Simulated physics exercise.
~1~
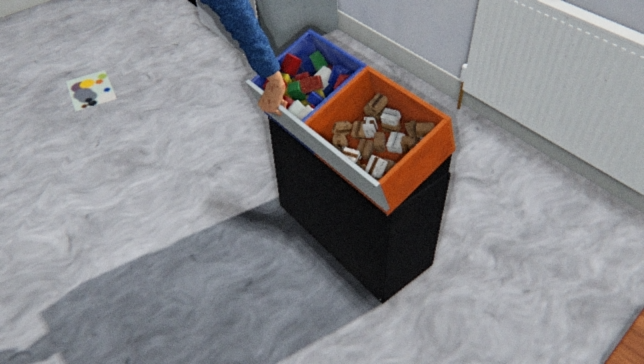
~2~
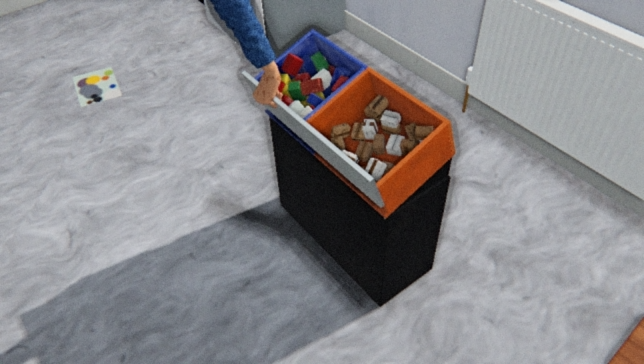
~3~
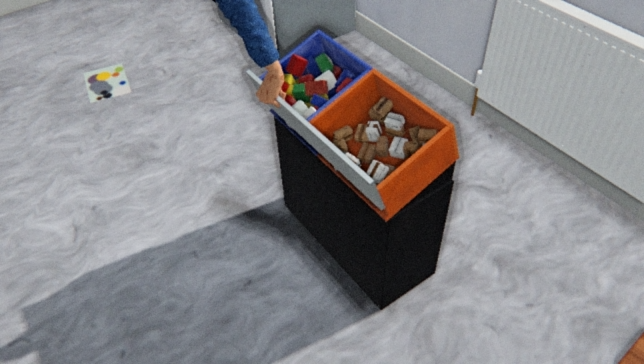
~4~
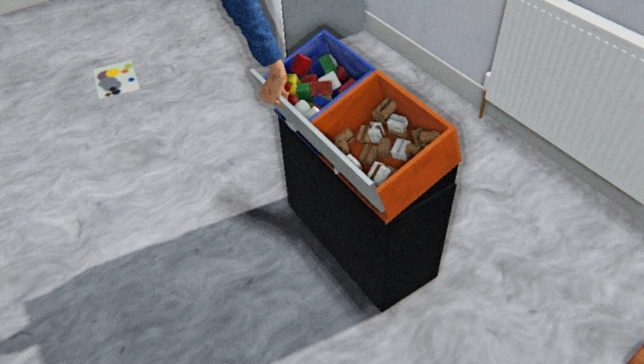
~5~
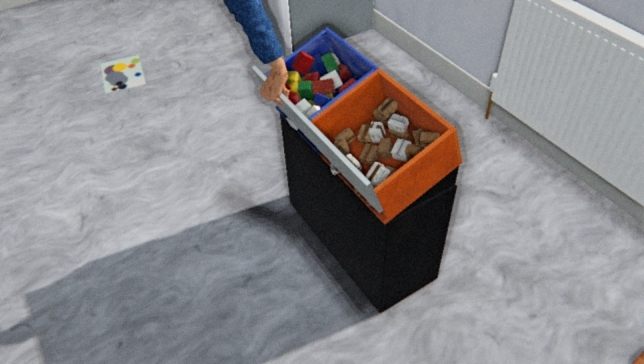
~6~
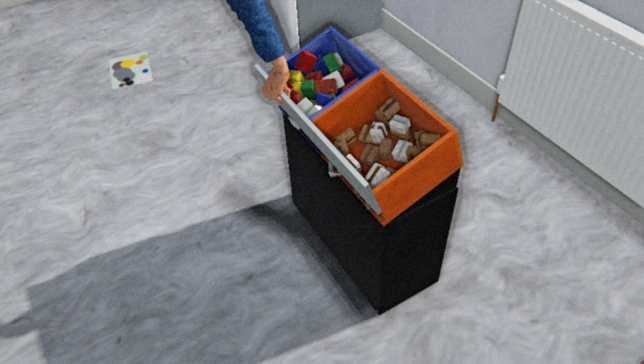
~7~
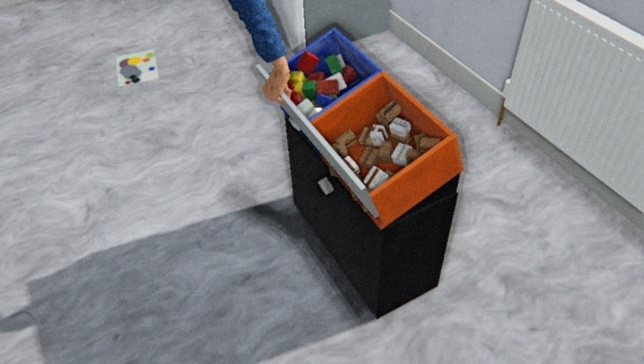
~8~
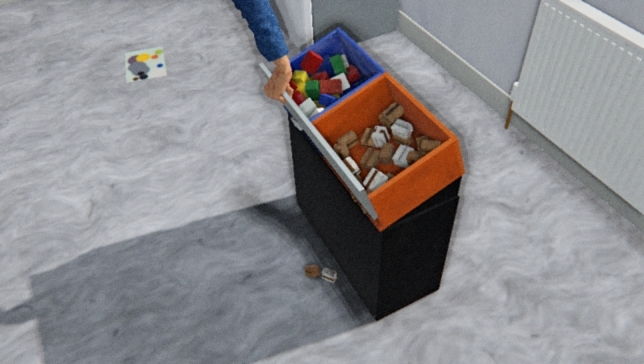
We see a hand holding the pale gate along the front of an orange bin of small parcels and a blue bin of toy bricks; a couple of parcels drop from the orange bin to the grey floor, while the rest and the bricks stay in.
